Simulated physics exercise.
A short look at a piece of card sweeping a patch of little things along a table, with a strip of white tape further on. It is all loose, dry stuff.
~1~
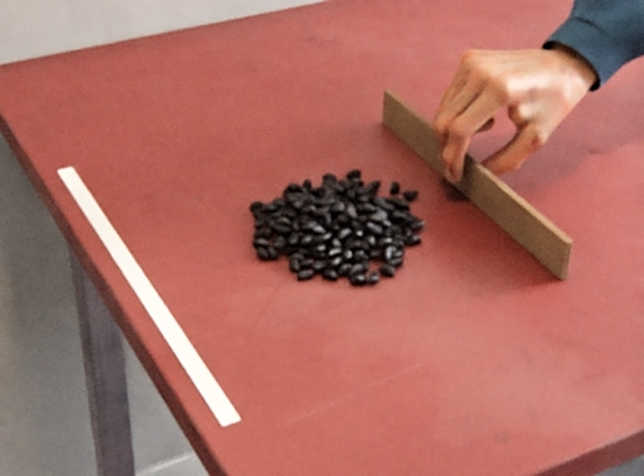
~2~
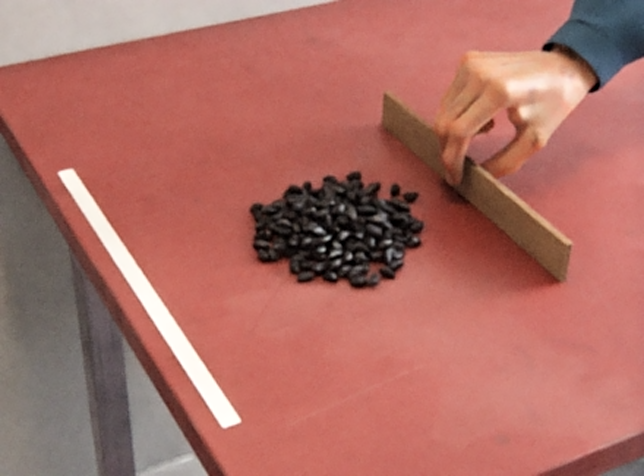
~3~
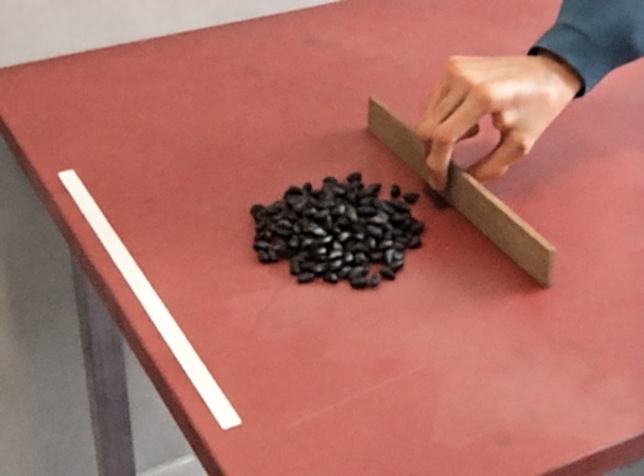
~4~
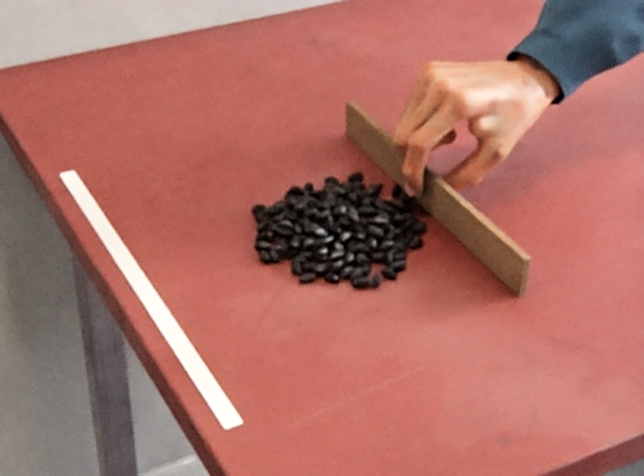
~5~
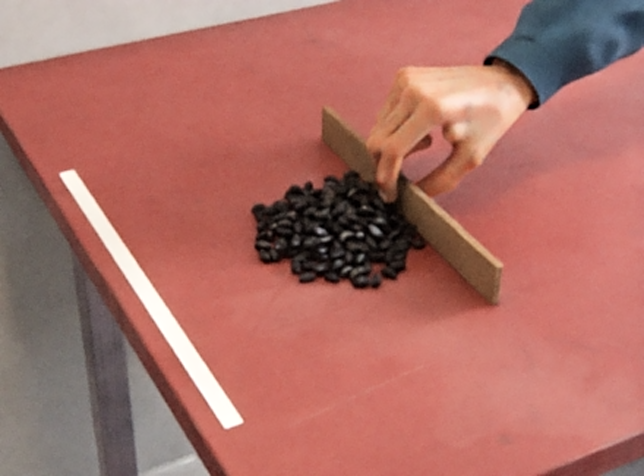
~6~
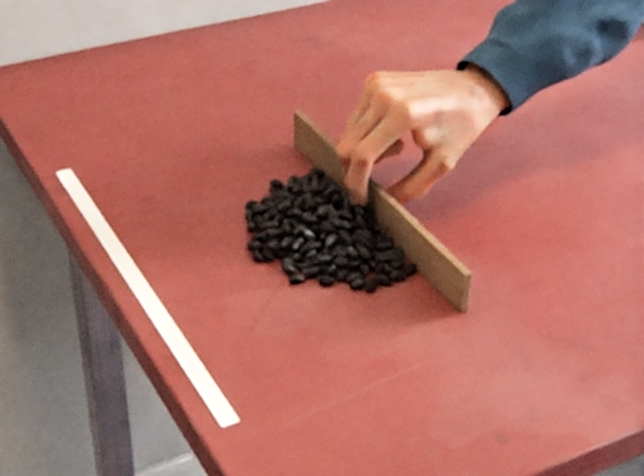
Hand sliding a piece of card leftward across a red table, meeting a heap of black beans and pushing it along.
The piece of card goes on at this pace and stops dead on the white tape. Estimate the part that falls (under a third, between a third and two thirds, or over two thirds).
The floor gets over two thirds.
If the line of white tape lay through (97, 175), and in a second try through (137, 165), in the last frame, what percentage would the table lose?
Near 50 % and 10 %.
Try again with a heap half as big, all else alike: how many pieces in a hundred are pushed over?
It comes to 80 per cent or so.
Shortly afterwards, piece of card still moving, near (253, 217); heap all on the table, its front near (148, 282).
Next, piece of card stopped at the white tape; heap the bulk over the edge.
In the end, piece of card stopped at the white tape; heap the bulk over the edge.
